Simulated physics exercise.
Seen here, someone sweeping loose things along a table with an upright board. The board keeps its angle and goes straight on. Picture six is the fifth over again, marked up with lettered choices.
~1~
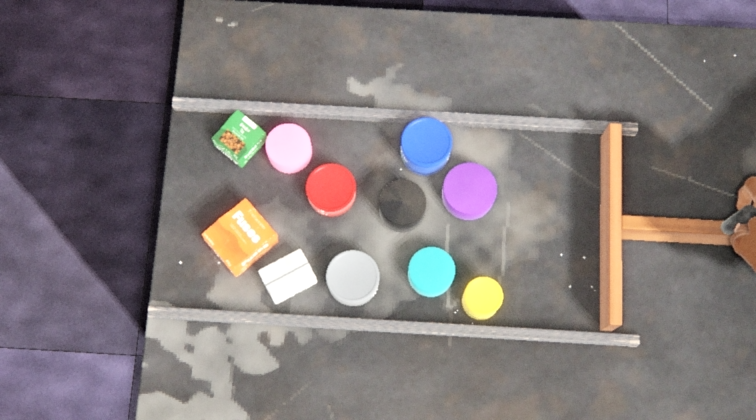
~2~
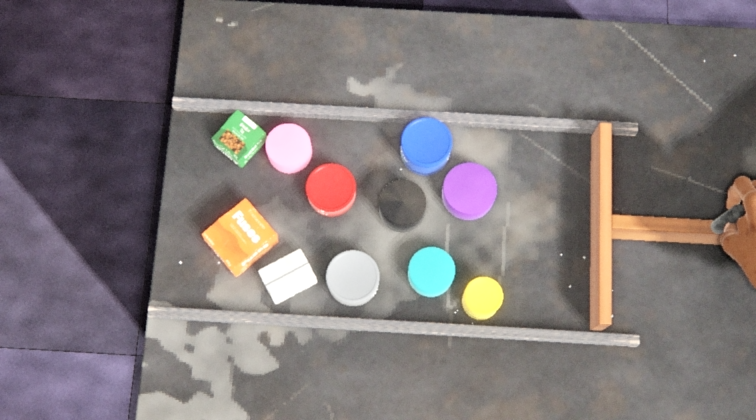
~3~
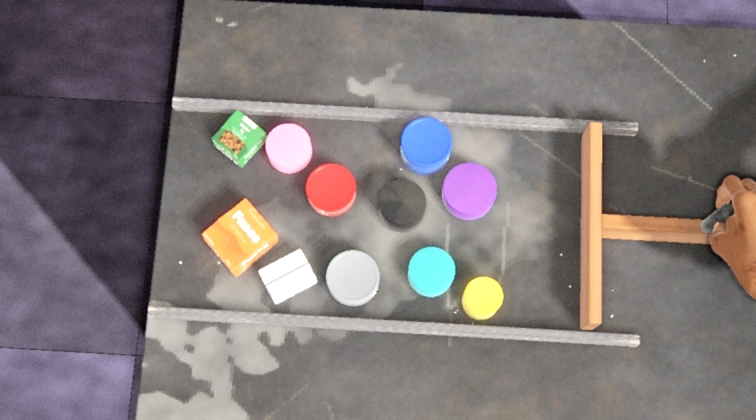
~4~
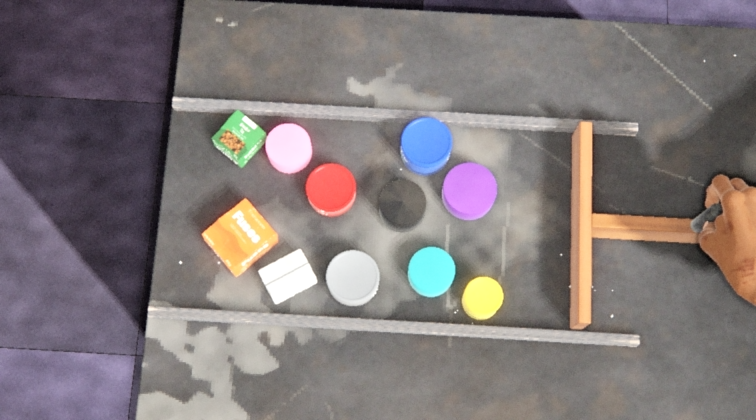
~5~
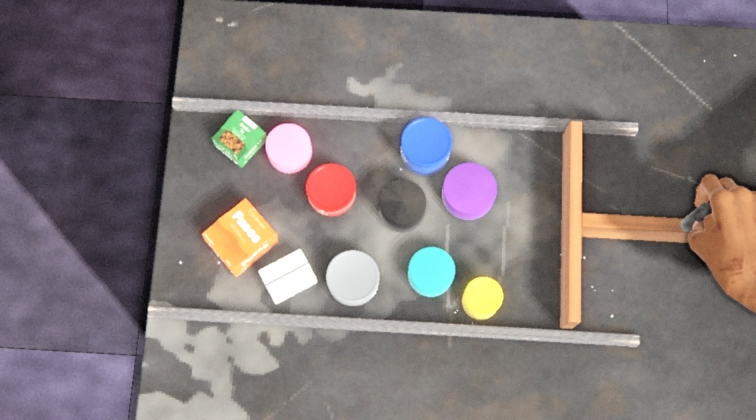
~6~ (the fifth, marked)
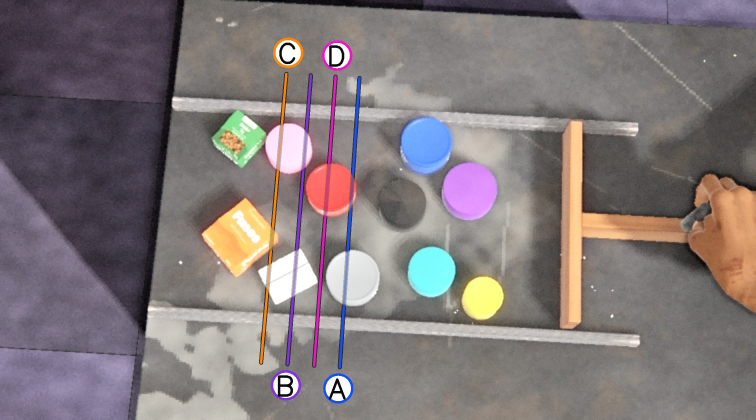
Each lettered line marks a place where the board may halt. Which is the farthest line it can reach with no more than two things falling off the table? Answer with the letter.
C.
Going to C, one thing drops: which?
The green box.
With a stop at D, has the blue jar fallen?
By then, no.
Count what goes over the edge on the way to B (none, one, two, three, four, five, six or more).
By then, none.
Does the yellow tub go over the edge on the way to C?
No.
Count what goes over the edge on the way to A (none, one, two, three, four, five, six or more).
The count is none.
On the marked copy, A at (350, 217); B at (300, 214); C at (274, 213); D at (325, 216).
Following C. Soon after the start, board (467, 213); yellow tub (437, 301); turquoise pot (419, 265).
Later, board (359, 207); green box (237, 134); white box (236, 291).
In the end, board (276, 202); green box over the edge; white box (154, 288); one fallen.
As for the rest, A is within the limit but short; B is within the limit but short; D is within the limit but short.
